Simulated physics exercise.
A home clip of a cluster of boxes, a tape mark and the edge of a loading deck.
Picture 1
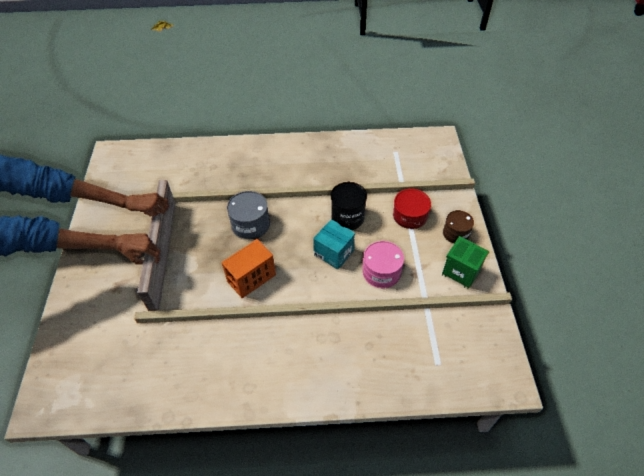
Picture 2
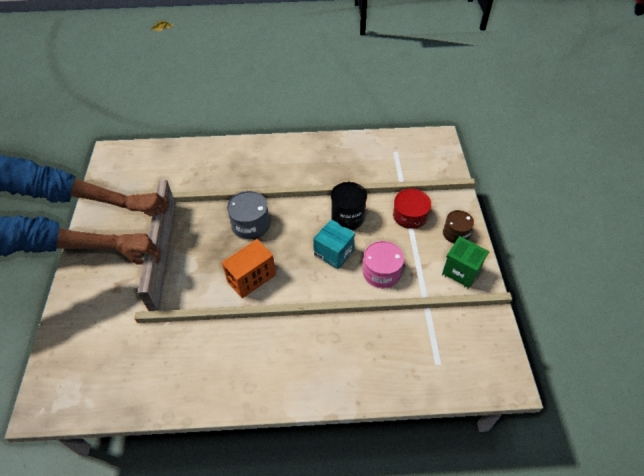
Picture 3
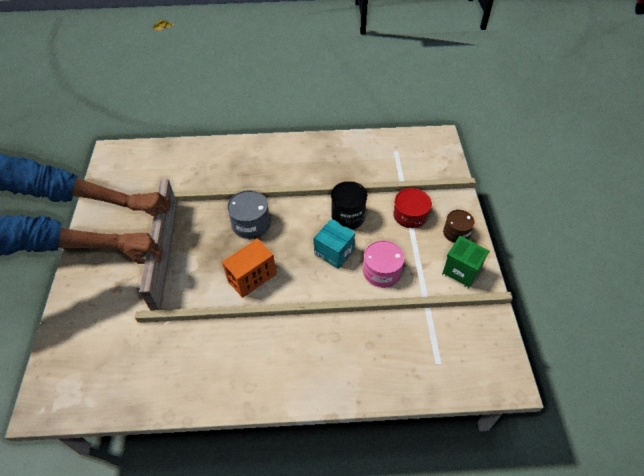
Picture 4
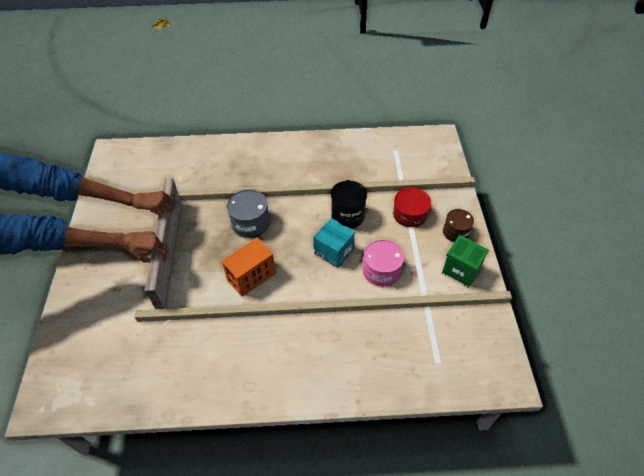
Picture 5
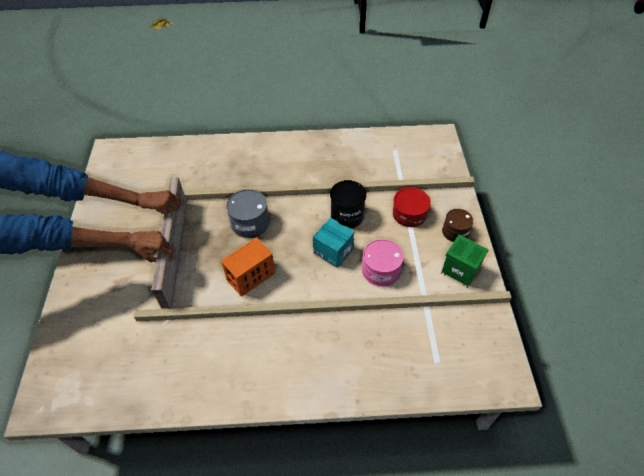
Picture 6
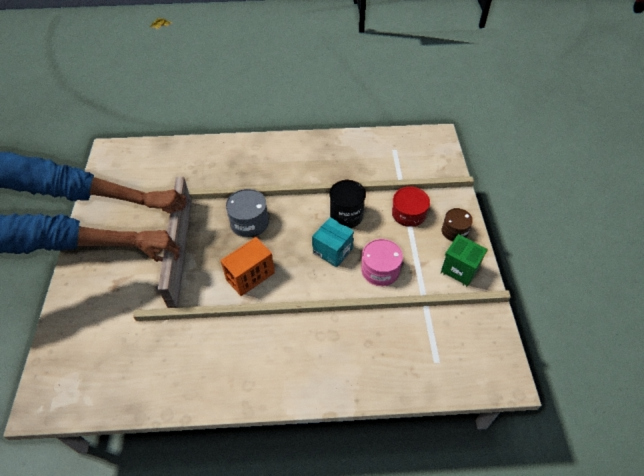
On a wooden table with two parallel rails, two hands slide an upright plank slightly to the right toward grey and orange objects, while the turquoise, black, pink, red, brown and green ones beyond show almost no movement.
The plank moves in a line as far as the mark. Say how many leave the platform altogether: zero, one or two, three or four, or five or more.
The number that fall off is one or two.
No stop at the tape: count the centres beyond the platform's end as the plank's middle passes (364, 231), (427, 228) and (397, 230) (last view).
Past the end: 0, 3 and 1.
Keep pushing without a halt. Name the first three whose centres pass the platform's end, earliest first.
In order: The red pail, the green tote, the brown canister.
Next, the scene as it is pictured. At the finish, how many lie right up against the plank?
The number is 2.
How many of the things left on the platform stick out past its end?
It comes to 1.
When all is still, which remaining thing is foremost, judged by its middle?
The brown canister ends nearest.
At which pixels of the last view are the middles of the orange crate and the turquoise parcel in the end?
About (431, 250), and the other about (450, 226).
Soon after, none off yet; brown canister at rest near (457, 225); green tote at rest near (463, 261); red pail at rest near (410, 207).
After that, none off yet; brown canister at rest near (457, 225); green tote at rest near (463, 261); red pail displaced a little near (424, 206).
In the end, the number that fall off is one or two; gone, red pail and green tote.
